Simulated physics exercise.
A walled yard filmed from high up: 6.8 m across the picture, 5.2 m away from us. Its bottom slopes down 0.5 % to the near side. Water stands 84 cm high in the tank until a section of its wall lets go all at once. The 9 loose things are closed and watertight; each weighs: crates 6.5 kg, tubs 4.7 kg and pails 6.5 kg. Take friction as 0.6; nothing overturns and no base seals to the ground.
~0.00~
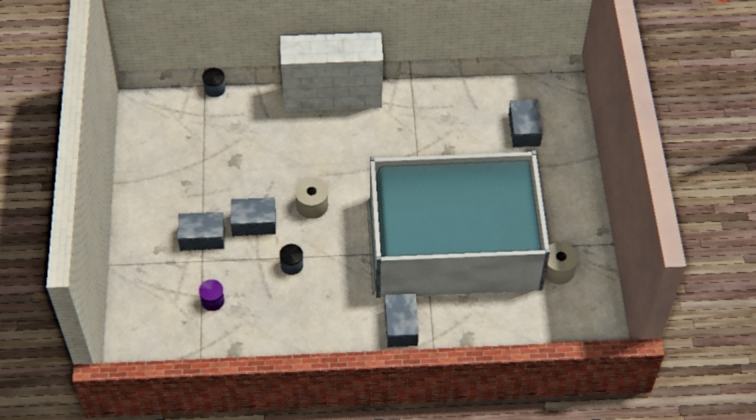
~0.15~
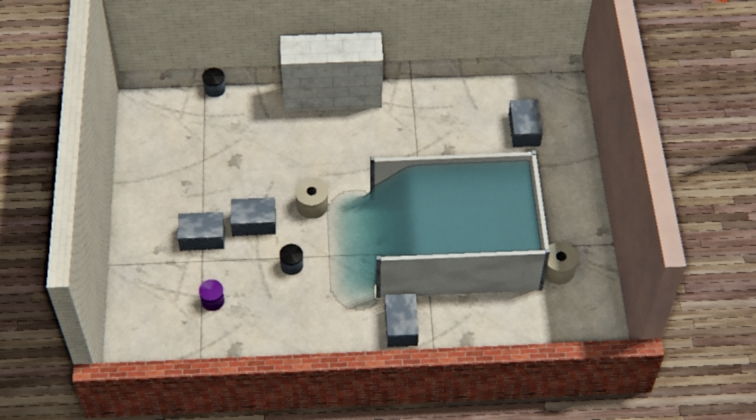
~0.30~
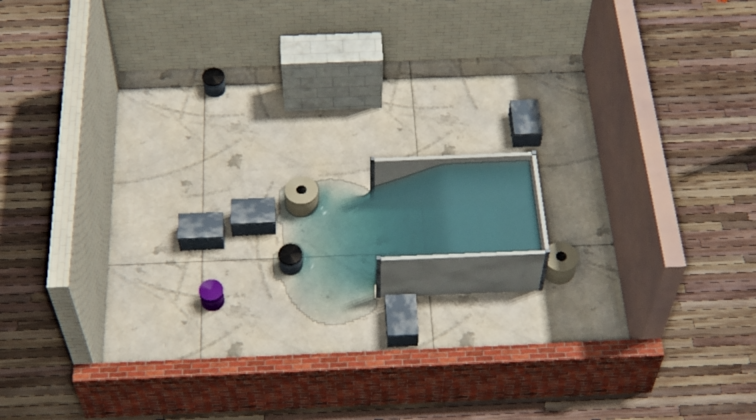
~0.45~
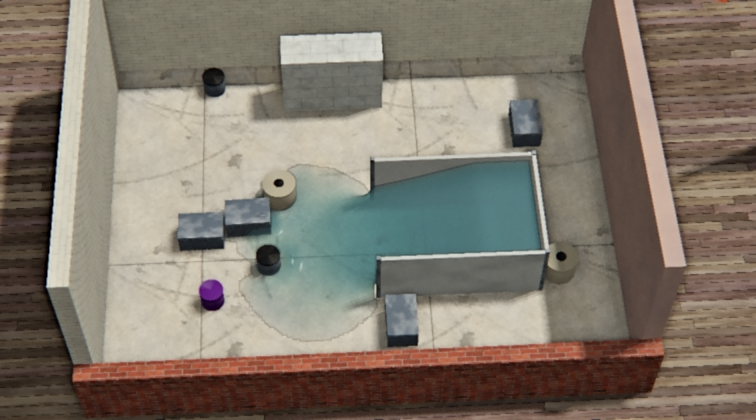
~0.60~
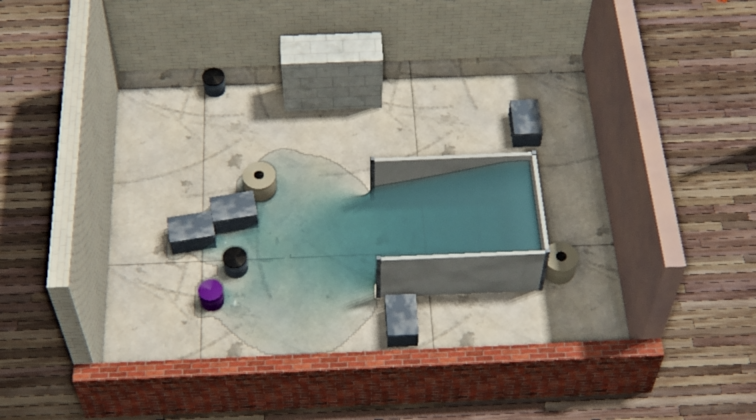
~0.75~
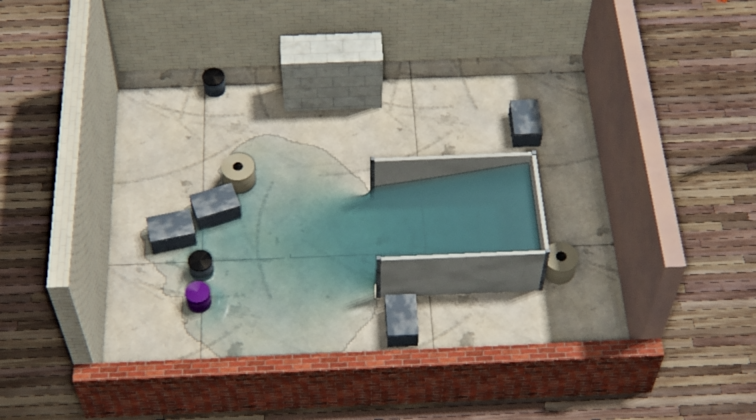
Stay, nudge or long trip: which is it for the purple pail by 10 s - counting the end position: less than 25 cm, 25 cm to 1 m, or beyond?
The purple pail gets carried off.
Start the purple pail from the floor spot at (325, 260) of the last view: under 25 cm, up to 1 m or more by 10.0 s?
It travels far.
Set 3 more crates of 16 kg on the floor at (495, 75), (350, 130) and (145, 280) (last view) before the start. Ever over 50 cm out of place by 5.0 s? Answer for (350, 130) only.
It is under.
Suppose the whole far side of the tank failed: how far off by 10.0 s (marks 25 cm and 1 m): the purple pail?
Then the purple pail is nudged along.
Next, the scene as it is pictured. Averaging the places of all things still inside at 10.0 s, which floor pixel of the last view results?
At about (472, 227).
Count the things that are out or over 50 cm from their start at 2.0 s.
I count 5.
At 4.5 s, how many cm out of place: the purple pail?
About 40 cm.
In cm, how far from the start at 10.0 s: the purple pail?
Roughly 200 cm.
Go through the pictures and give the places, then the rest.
The first picture shows the purple pail at (211, 290), on the bottom; water covers 3.1 m2; 0 of 9 have shifted.
The second picture shows the purple pail at (211, 290) rests on the ground; water covers 4.1 m2; 0 of 9 have shifted.
The third picture shows the purple pail at (211, 290) rests on the ground; water covers 5.3 m2; 1 of 9 have shifted.
The fourth picture shows the purple pail at (211, 290), on the bottom; 6.8 m2 under water; 3 of 9 have shifted.
The fifth picture shows the purple pail at (210, 290), on the bottom; water covers 8.7 m2; 4 of 9 have shifted.
The sixth picture shows the purple pail at (197, 292) rests on the ground, 18 cm from its start; water covers 10.7 m2; 5 of 9 have shifted.
After 2.0 s the purple pail is near (134, 328), 1.2 m from its start, afloat; 5 afloat.
After 4.5 s the purple pail is near (240, 296), 0.4 m from its start, afloat; 6 afloat.
After 7.0 s the purple pail is near (304, 272), 1.2 m from its start, aground; 6 afloat.
After 10.0 s the purple pail is near (358, 304), 1.9 m from its start, afloat; 8 afloat.
